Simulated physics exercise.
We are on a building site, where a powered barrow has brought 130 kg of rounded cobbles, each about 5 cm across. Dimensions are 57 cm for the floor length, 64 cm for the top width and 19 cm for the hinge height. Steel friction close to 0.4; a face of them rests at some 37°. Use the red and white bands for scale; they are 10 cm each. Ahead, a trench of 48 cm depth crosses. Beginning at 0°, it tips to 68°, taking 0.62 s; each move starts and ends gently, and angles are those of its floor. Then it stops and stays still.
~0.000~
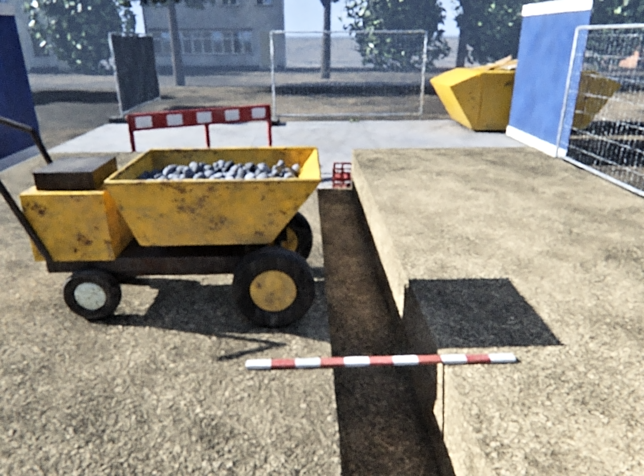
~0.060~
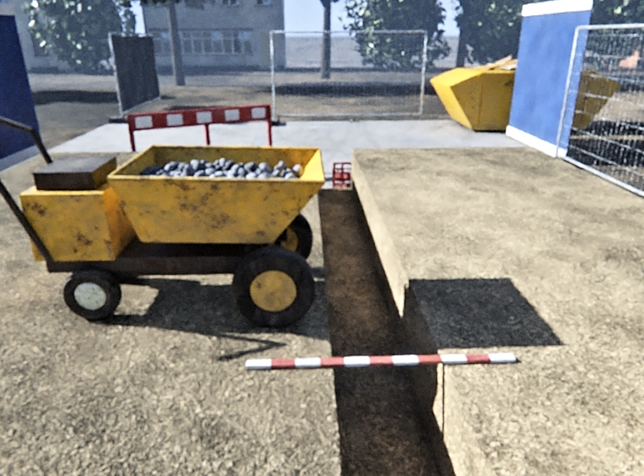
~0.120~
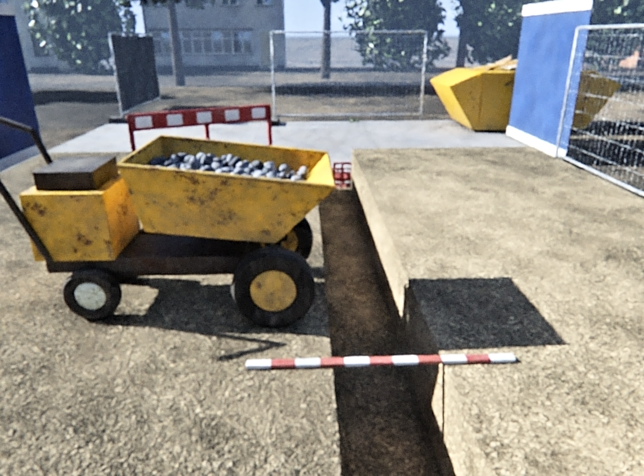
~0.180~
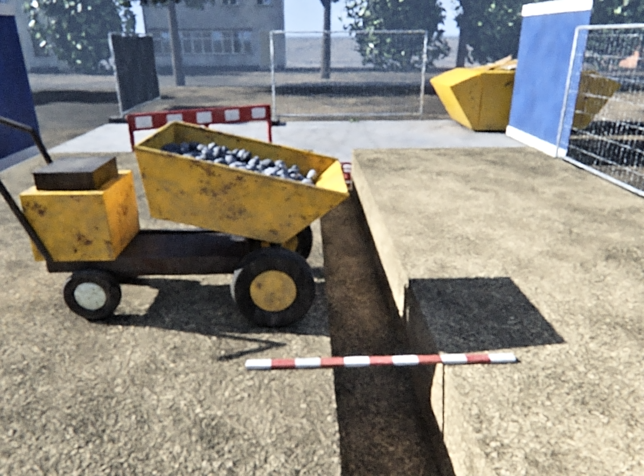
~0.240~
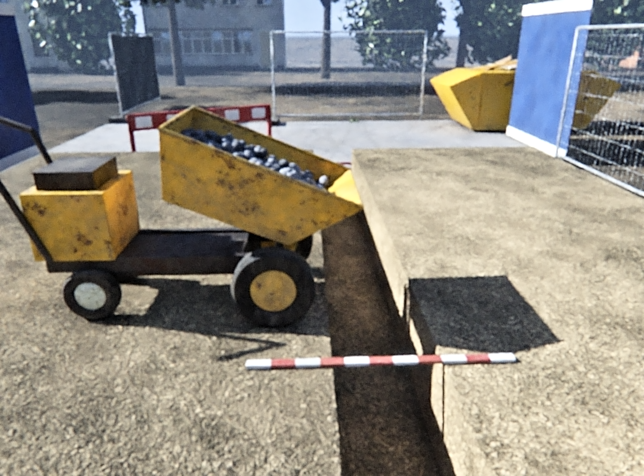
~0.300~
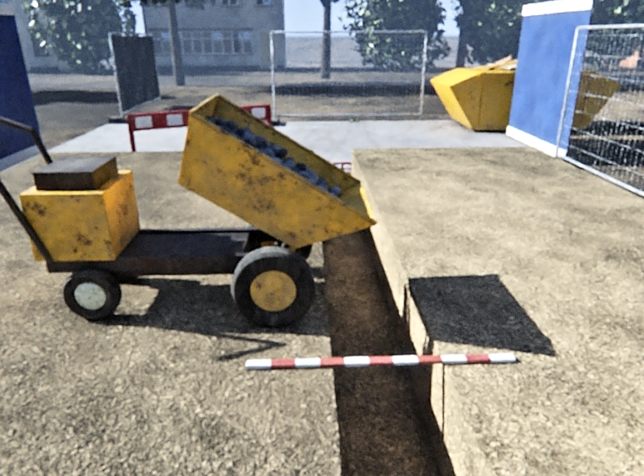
The video shows a yellow powered barrow loaded with rounded grey stones beside a narrow trench on a building site, its tray tilting steadily toward the right, the back end rising while the front lip lowers over the trench.
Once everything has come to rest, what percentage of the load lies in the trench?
45 %.
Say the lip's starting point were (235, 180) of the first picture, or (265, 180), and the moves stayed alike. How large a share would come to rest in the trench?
About 100 per cent from the first spot, about 90 from the second.
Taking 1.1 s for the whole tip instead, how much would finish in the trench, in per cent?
I'd put it at roughly 60 per cent.
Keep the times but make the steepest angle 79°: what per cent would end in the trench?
Roughly 45 per cent would end in the trench.
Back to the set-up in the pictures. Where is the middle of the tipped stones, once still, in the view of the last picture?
The stones end up centred near (428, 287).
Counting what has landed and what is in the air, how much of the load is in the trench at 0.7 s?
By that point it's something like 10 in a hundred.
After 0.5 s the floor is at 57°; 100 % in the tray; the foremost stones are at (366, 232).
After 0.7 s the floor is at 68°; 82 % in the tray, 8 % in the trench, 11 % past the trench; the foremost stones are at (444, 282).
After 1.1 s the floor is at 68°; 29 % in the tray, 17 % in the trench, 54 % past the trench; the foremost stones are at (580, 285).
After 3.0 s the floor is at 68°; 0 % in the tray, 45 % in the trench, 55 % past the trench; the foremost stones are past the picture's edge.
